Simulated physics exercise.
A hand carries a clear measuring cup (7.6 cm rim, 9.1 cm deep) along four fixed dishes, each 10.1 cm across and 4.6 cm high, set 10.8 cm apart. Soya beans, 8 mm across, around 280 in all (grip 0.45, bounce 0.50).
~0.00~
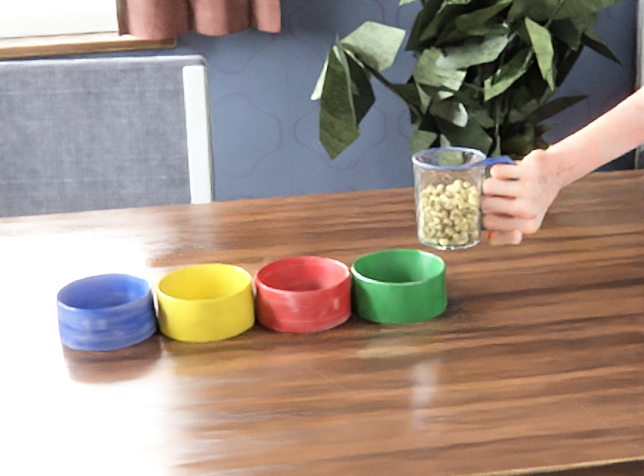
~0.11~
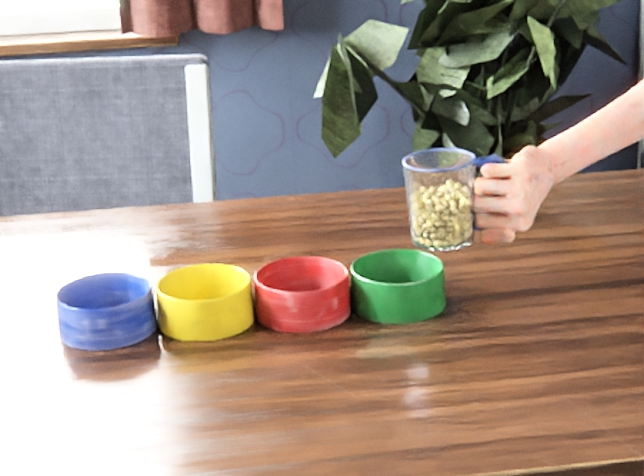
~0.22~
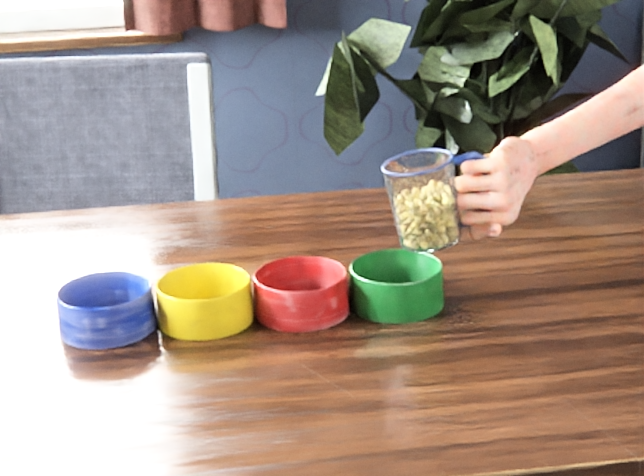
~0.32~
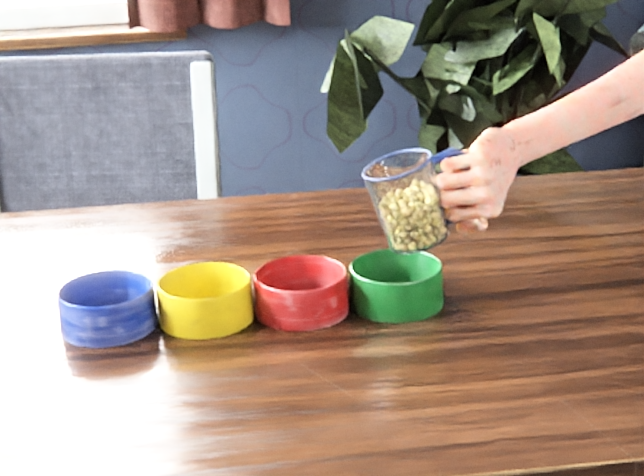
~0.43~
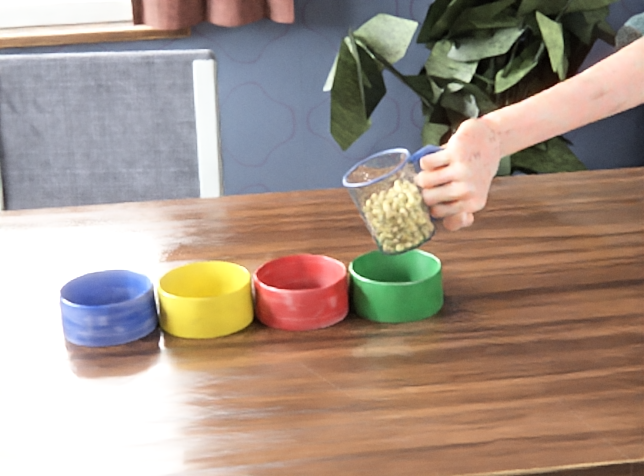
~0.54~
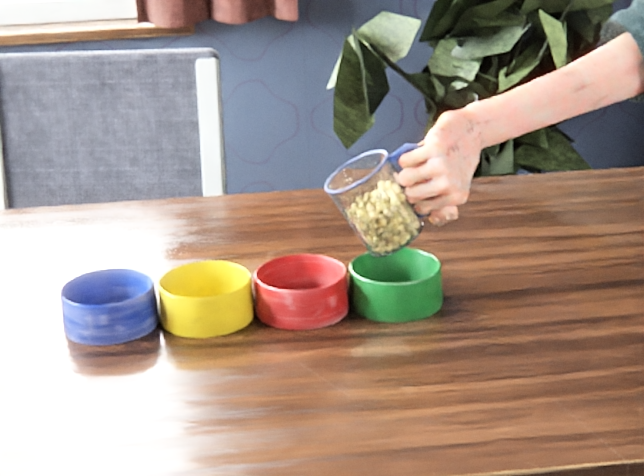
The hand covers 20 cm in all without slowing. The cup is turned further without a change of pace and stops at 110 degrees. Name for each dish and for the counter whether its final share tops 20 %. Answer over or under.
Red: Under, blue: Under, green: Under, yellow: Over, counter: Under.
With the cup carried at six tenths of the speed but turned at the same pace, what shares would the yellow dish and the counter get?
Yellow 100, counter 0.
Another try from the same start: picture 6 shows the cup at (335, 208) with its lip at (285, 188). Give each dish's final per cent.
Red 0, blue 0, green 0, yellow 100.
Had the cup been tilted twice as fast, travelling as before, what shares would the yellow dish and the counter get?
In that case yellow 80; counter 10.
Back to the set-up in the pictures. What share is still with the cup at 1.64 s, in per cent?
About 95 per cent.
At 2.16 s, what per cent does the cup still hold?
Some 30 per cent of the load.
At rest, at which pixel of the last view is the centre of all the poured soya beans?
Near (207, 302).
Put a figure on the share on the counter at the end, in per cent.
Roughly 0 per cent.
After 1.20 s, tilt 66 degrees; cup holds 100 %.
After 1.64 s, tilt 92 degrees; cup holds 95 %, yellow 5 %.
After 2.16 s, tilt 110 degrees; cup holds 30 %, yellow 70 %.
In the end, at 3.1 s, red 0 %, blue 0 %, green 0 %, yellow 100 %, counter 0 %.
